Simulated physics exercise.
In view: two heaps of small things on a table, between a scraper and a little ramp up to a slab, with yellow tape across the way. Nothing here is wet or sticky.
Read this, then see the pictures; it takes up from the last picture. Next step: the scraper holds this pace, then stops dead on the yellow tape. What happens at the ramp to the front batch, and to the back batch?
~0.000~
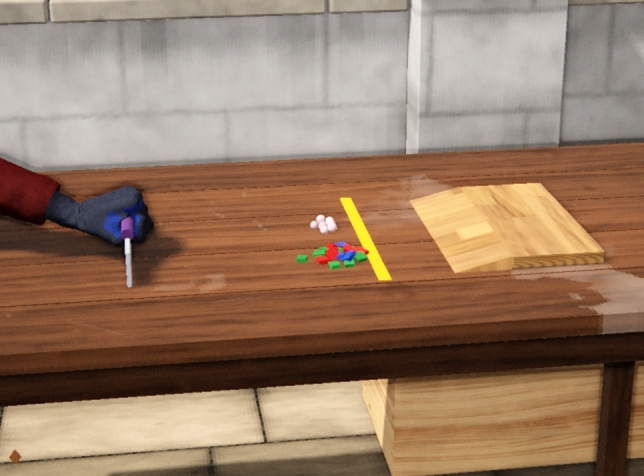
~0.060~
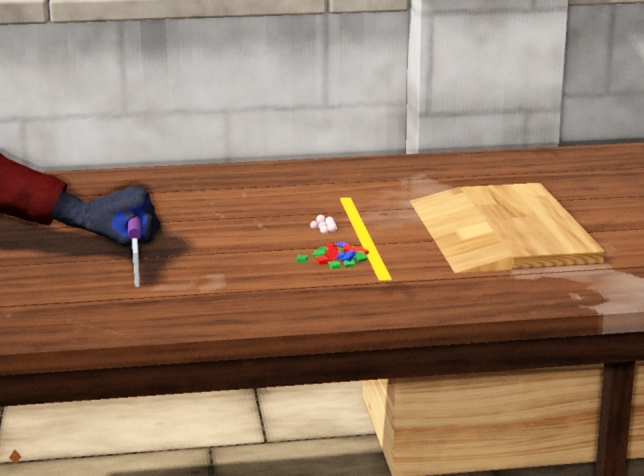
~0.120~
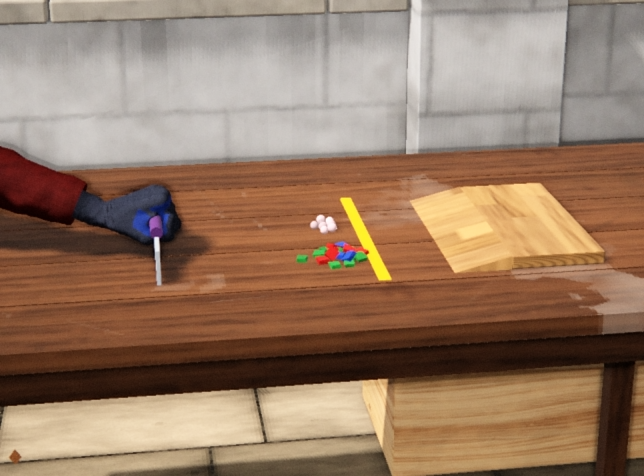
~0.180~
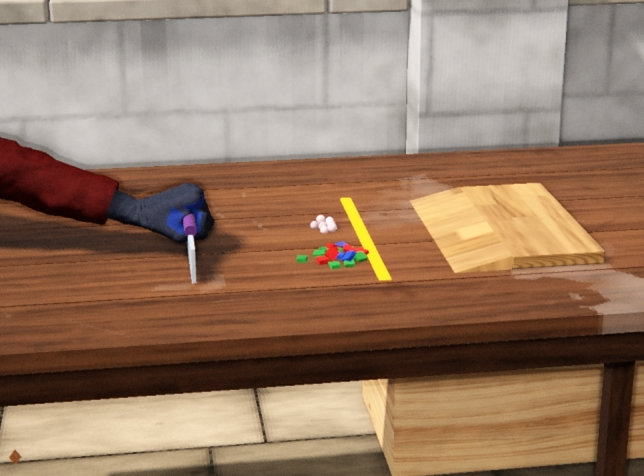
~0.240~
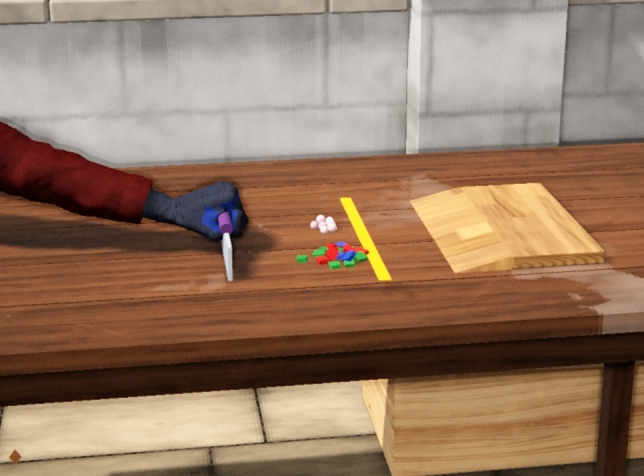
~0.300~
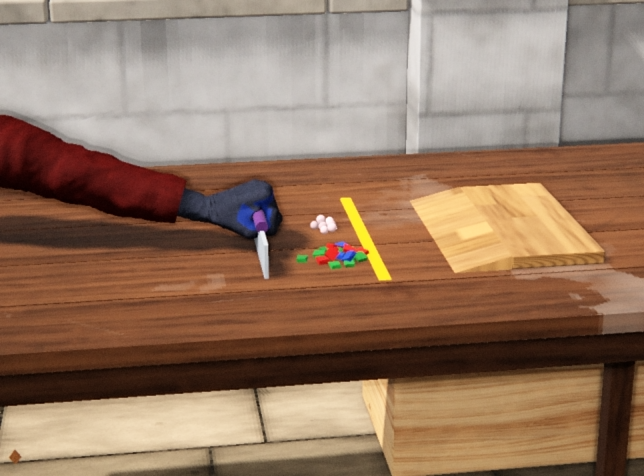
At the ramp, the front batch stops short of the top, the back batch carries some over the top.
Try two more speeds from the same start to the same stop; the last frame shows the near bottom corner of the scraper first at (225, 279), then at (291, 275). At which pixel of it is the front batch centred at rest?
Roughly (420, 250), then (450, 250).
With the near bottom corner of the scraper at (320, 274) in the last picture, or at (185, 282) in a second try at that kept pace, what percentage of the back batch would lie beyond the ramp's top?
100 % and then 0 %.
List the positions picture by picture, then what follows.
Scraper at (129, 264), at rest; yellow tape at (347, 202); top of the ramp at (509, 251); front batch at (339, 255), a few mosaic tiles; back batch at (322, 223), a few sugar pearls, in the first picture.
Scraper at (136, 263); back batch at (322, 223), in the second picture.
Scraper at (158, 262); front batch at (339, 255), in the third picture.
Scraper at (193, 260); back batch at (322, 223), in the fourth picture.
Scraper at (229, 258); front batch at (339, 255), in the fifth picture.
Scraper at (265, 256); yellow tape at (347, 202); top of the ramp at (509, 251); front batch at (339, 255); back batch at (322, 223), in the sixth picture.
After 0.41 s, scraper still moving, near (321, 209); front batch all short of the ramp; back batch all short of the ramp.
After 0.55 s, scraper stopped at the yellow tape; front batch all short of the ramp; back batch all short of the ramp.
After 0.83 s, scraper stopped at the yellow tape; front batch about a quarter on the ramp, most short of the ramp; back batch most past the top, about a quarter on the ramp.
By the end (1.7 s), scraper stopped at the yellow tape; front batch none past the top, about a quarter on the ramp, most short of the ramp; back batch all past the top.
